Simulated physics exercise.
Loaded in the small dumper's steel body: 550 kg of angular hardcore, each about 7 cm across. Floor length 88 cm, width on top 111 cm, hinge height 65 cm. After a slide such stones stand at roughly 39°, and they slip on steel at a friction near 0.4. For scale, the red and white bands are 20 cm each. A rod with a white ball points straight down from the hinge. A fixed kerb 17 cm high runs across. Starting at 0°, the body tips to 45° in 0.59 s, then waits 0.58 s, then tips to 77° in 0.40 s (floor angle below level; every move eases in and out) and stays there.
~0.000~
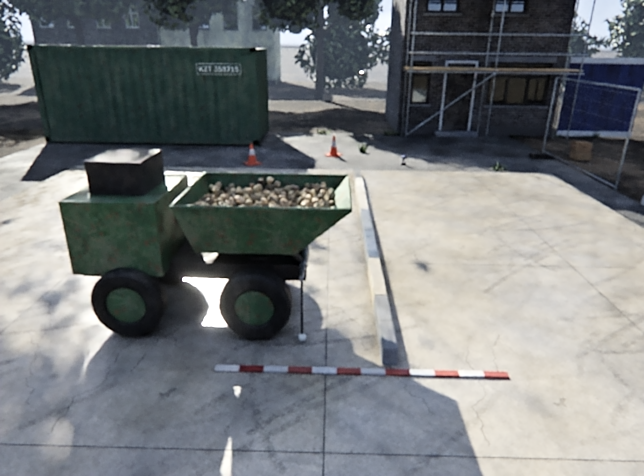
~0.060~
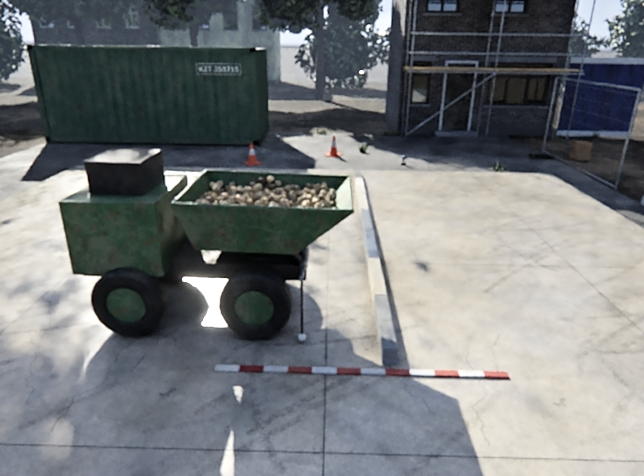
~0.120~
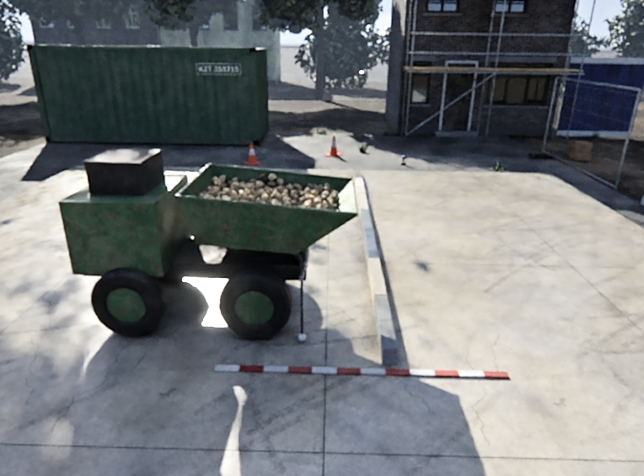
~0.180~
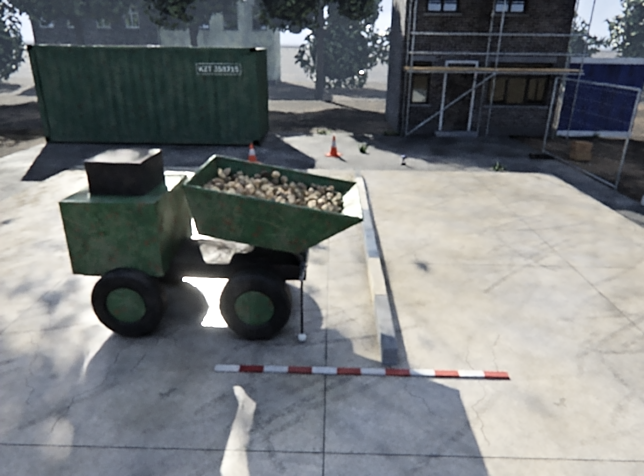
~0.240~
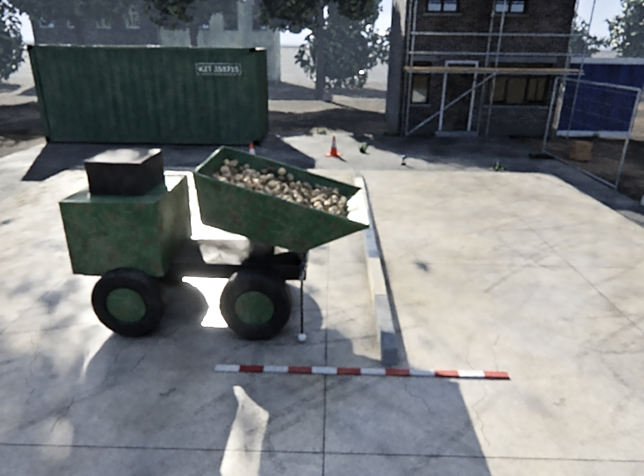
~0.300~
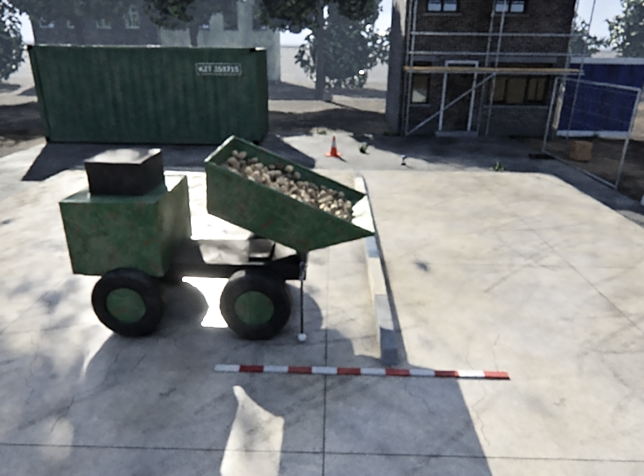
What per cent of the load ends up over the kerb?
Some 90 per cent of it.
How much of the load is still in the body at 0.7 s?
About 100 per cent.
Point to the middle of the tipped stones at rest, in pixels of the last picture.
Their middle is at about (421, 302).
After 0.4 s the floor is at 38°; 100 % in the body; the foremost stones are at (358, 230).
After 0.7 s the floor is at 45°; 100 % in the body; the foremost stones are at (373, 239).
After 2.0 s the floor is at 77°; 25 % in the body, 6 % on this side of the kerb, 69 % over the kerb; the foremost stones are at (472, 305).
After 4.6 s the floor is at 77°; 2 % in the body, 9 % on this side of the kerb, 89 % over the kerb; the foremost stones are at (575, 318).
